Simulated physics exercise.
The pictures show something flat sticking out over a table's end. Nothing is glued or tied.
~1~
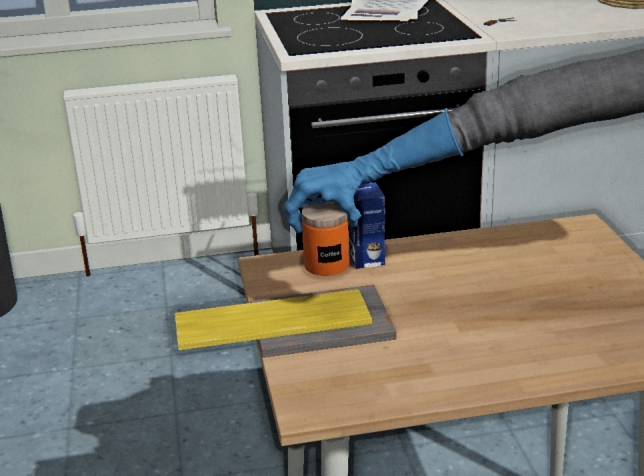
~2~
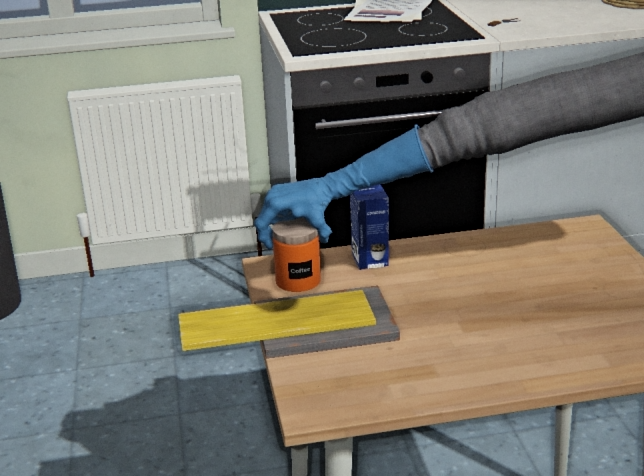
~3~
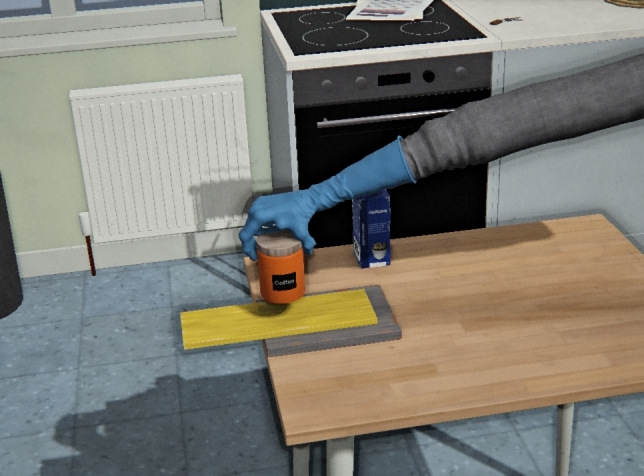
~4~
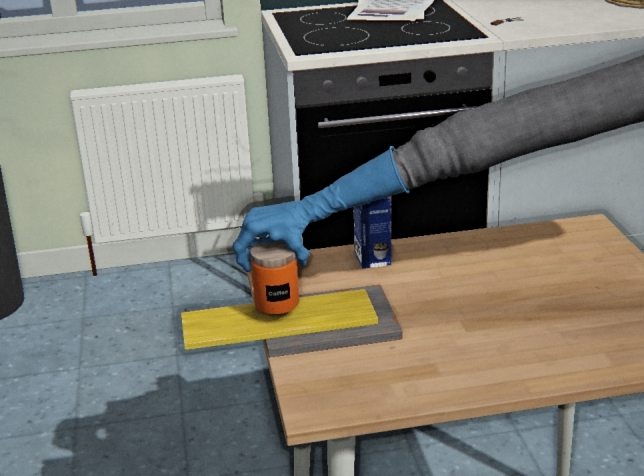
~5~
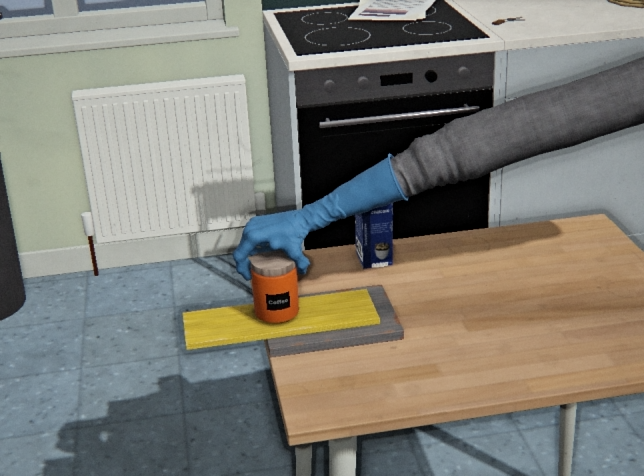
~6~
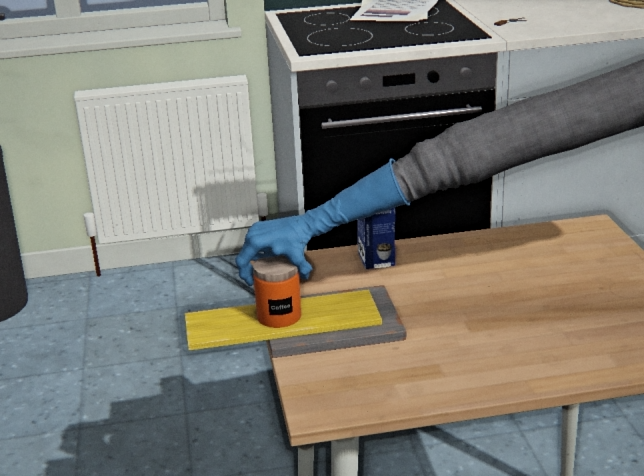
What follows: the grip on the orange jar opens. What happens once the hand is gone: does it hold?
The plank holds.
Then, 1.00 s on from there, no change.
Then, 1.80 s on from there, things are still on the move.
In the end, all 4 unmoved. At the end, from the last picture's camera, orange jar near (277, 291). The plank keeps its balance.
